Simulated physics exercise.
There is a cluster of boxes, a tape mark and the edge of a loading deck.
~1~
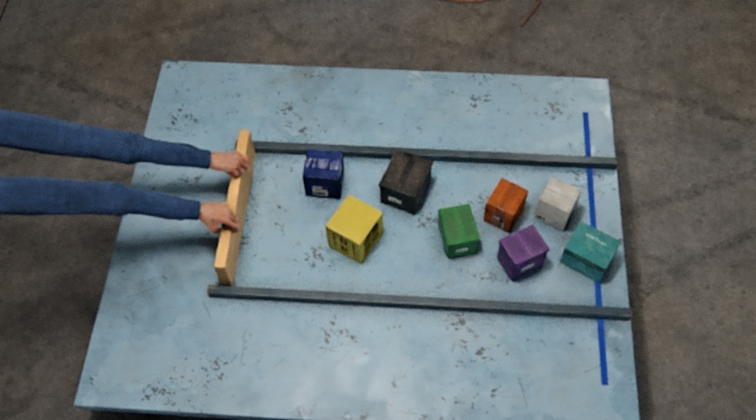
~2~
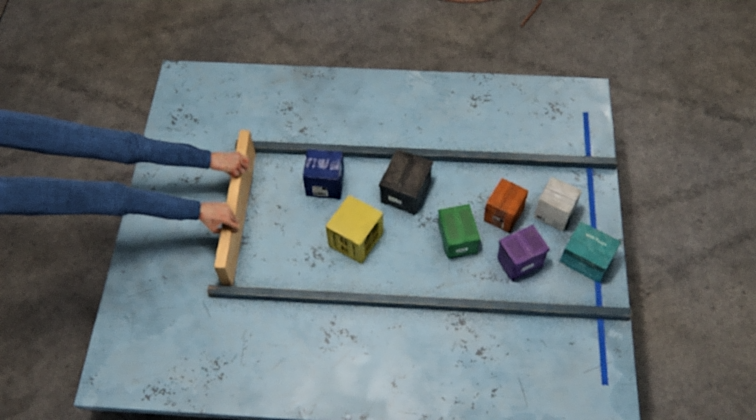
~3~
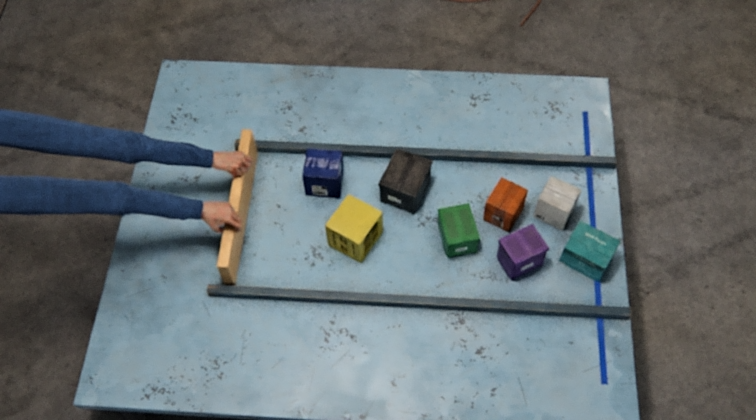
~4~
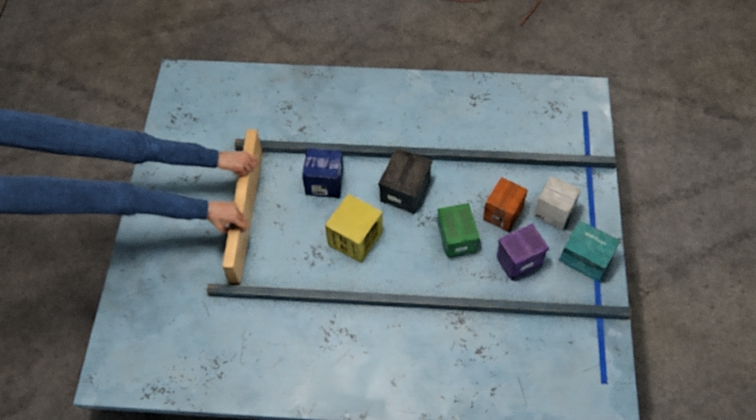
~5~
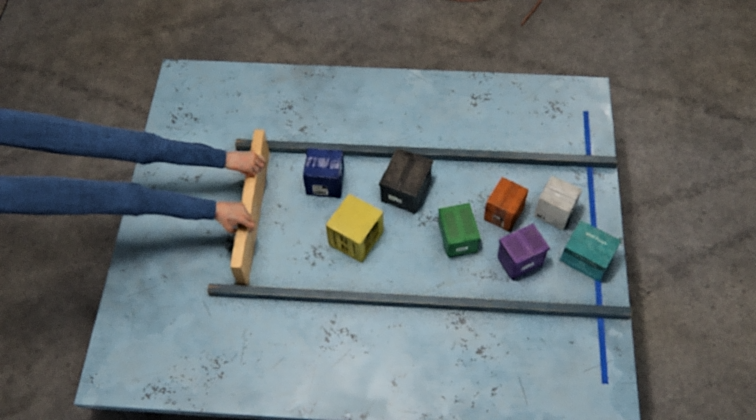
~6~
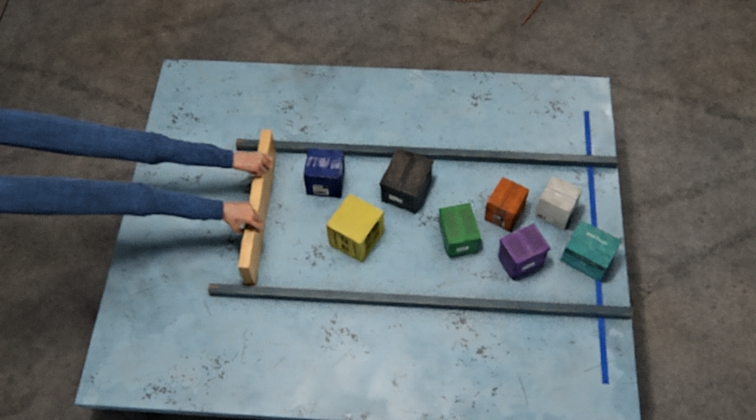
At first, two hands hold a wooden plank upright at the left end of two dark rails, with eight colored boxes scattered to its right, the turquoise one by a blue tape line. Then the hands slide the plank slightly rightward, still short of the boxes, which stay practically still.
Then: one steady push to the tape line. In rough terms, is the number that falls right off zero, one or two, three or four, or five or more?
It will most likely knock five or more off.
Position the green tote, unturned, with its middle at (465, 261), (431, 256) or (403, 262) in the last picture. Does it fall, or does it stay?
Taking the starts in order, it keeps its place, then keeps its place, then keeps its place.
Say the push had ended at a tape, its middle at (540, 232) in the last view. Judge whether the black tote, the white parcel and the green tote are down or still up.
Here's how it goes: The black tote stays where it is, the white parcel ends up below, and the green tote stays where it is.
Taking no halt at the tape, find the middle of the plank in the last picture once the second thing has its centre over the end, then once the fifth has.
First about (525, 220), next about (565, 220).
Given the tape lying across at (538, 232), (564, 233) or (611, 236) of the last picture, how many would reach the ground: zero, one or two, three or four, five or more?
Going through the places as listed, I'd say three to four, then 3 or 4, then 5 or more.
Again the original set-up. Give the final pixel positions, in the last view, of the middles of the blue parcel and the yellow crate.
They come to rest around (614, 186) and (620, 234).
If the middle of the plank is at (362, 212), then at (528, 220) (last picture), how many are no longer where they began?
So far 3, and 8 at the second.
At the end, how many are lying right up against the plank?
Contact count: 3.
Soon after, none off yet; turquoise box at rest near (591, 251); white parcel at rest near (558, 203); purple tote at rest near (523, 252).
Then, none off yet; turquoise box at rest near (592, 251); white parcel moved a little near (575, 205); purple tote moved a little near (545, 256).
Further on, one off so far; turquoise box tipped a little near (635, 259); white parcel falling near (651, 260); purple tote moved well along near (599, 278).
At rest, the number that fall off is five or more; fallen, black tote, green tote, orange parcel, white parcel and turquoise box.
